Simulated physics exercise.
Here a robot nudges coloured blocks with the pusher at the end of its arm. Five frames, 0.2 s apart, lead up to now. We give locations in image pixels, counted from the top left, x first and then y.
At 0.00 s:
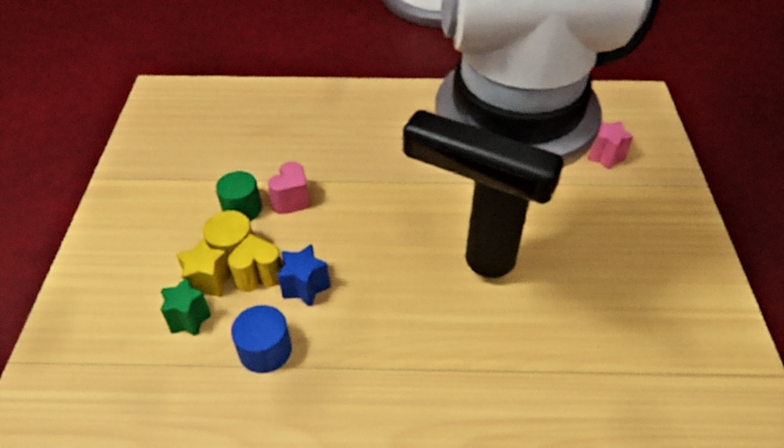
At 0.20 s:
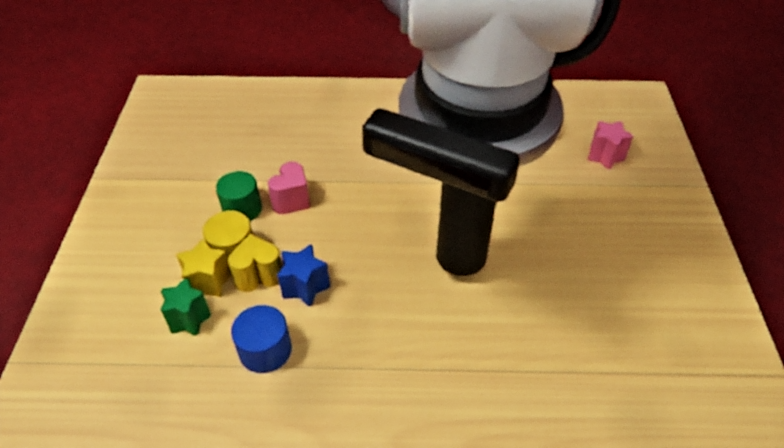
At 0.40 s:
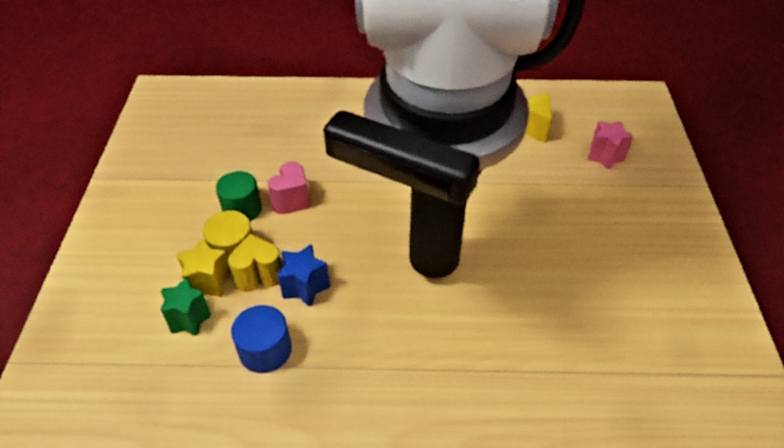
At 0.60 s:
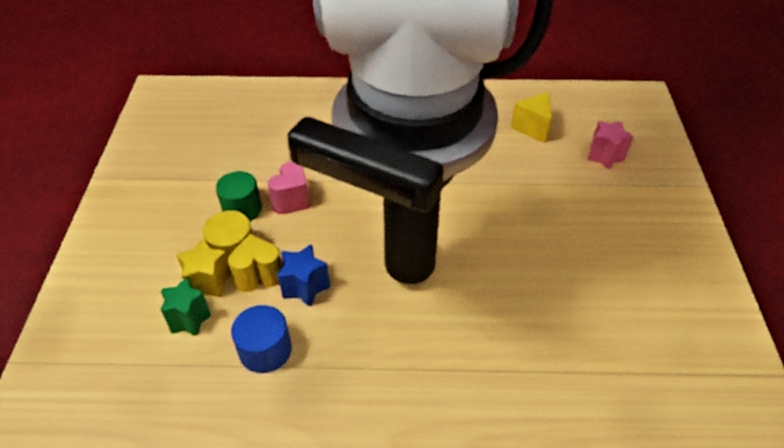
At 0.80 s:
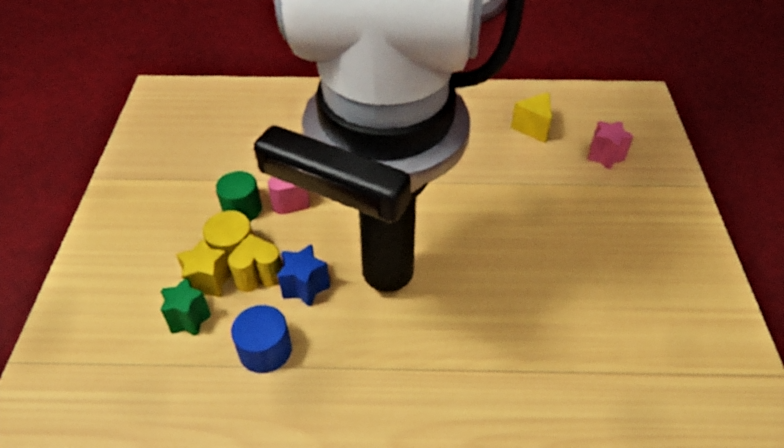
The robot arm glides slowly left across the wooden table, its black pusher upright, first uncovering a yellow triangle near the pink star at the back. It continues left toward the blue star, partly covering the pink heart from view, while the coloured blocks all stay still.
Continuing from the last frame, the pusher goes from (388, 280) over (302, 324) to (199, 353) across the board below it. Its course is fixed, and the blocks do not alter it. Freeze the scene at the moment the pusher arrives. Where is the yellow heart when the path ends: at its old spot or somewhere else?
It keeps its spot.
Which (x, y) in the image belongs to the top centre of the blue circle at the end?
Around pixel (166, 381).
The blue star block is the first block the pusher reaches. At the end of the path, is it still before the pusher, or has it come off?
At that point it is off to one side or behind.
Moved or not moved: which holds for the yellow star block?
It stays.
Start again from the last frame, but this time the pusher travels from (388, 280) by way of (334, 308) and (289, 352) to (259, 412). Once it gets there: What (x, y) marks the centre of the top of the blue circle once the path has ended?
Its top middle is near (204, 360).
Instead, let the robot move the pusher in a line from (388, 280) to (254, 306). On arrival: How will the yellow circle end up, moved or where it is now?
Answer: Moved.
On the path given first. One third of the way, pusher at (331, 302); nothing pushed yet.
Two thirds of the way, pusher at (263, 328); blue circle at (215, 351); blue star block at (287, 270), turned 55° clockwise.
At the end, pusher at (195, 345); green star block at (174, 294), turned 25° clockwise; yellow star block still; yellow heart still; blue circle at (166, 381); blue star block at (287, 270), turned 55° clockwise.
